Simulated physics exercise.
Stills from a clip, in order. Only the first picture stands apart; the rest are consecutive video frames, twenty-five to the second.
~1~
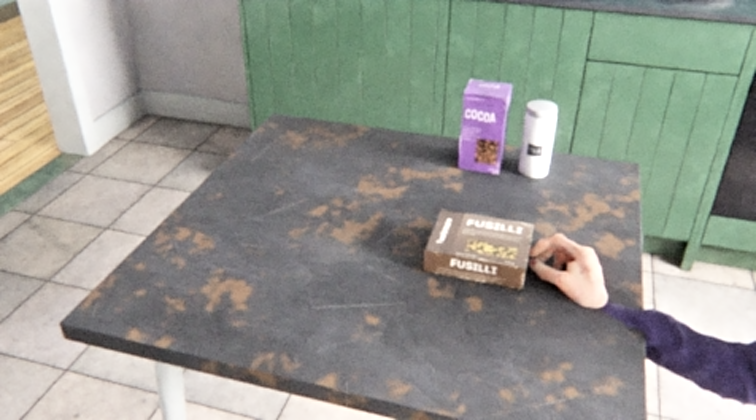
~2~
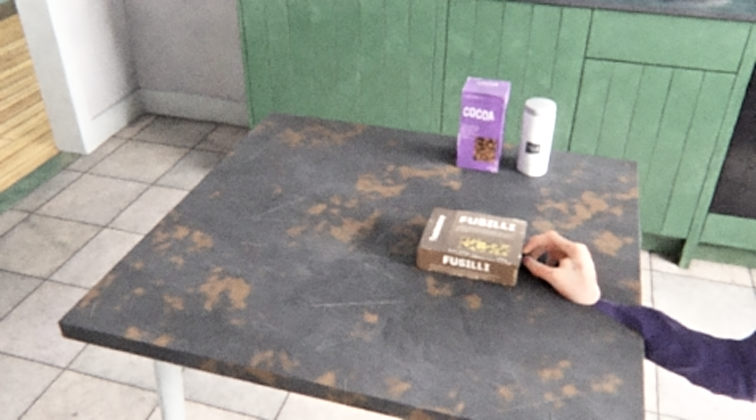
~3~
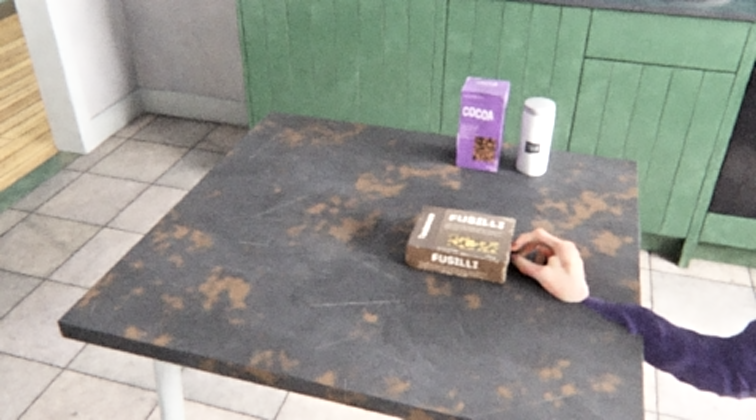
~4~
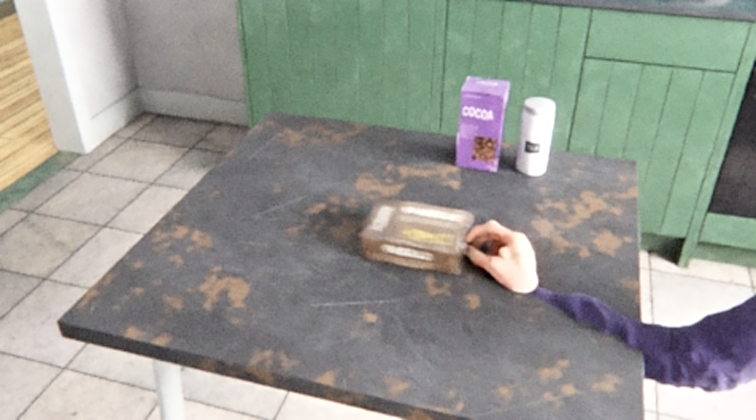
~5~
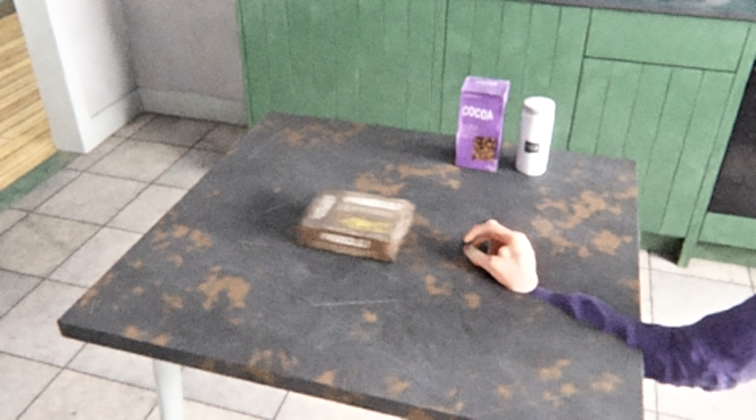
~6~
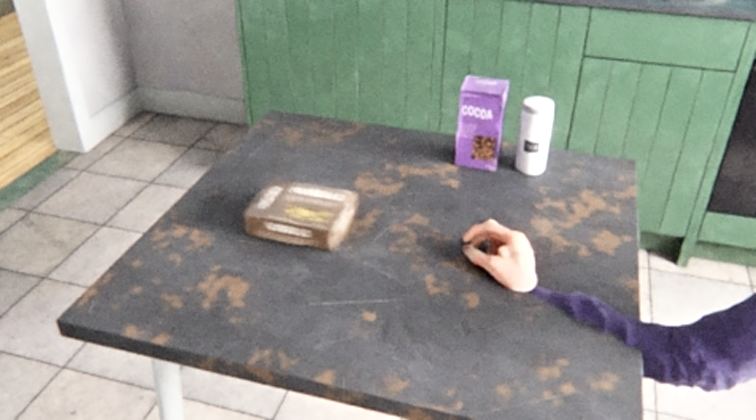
A brown fusilli packet is pushed left by a hand and slides away across the table.
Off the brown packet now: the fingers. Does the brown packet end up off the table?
Yes, seems to me it makes it past the edge.
Then, 0.10 s later than the last frame, brown packet moved well along near (184, 193).
Then, 0.30 s later than the last frame, brown packet now off the table.
Then, 0.40 s later than the last frame, things are still on the move.
Then, 0.60 s later than the last frame, as before.
When it is over, off the table, brown packet.
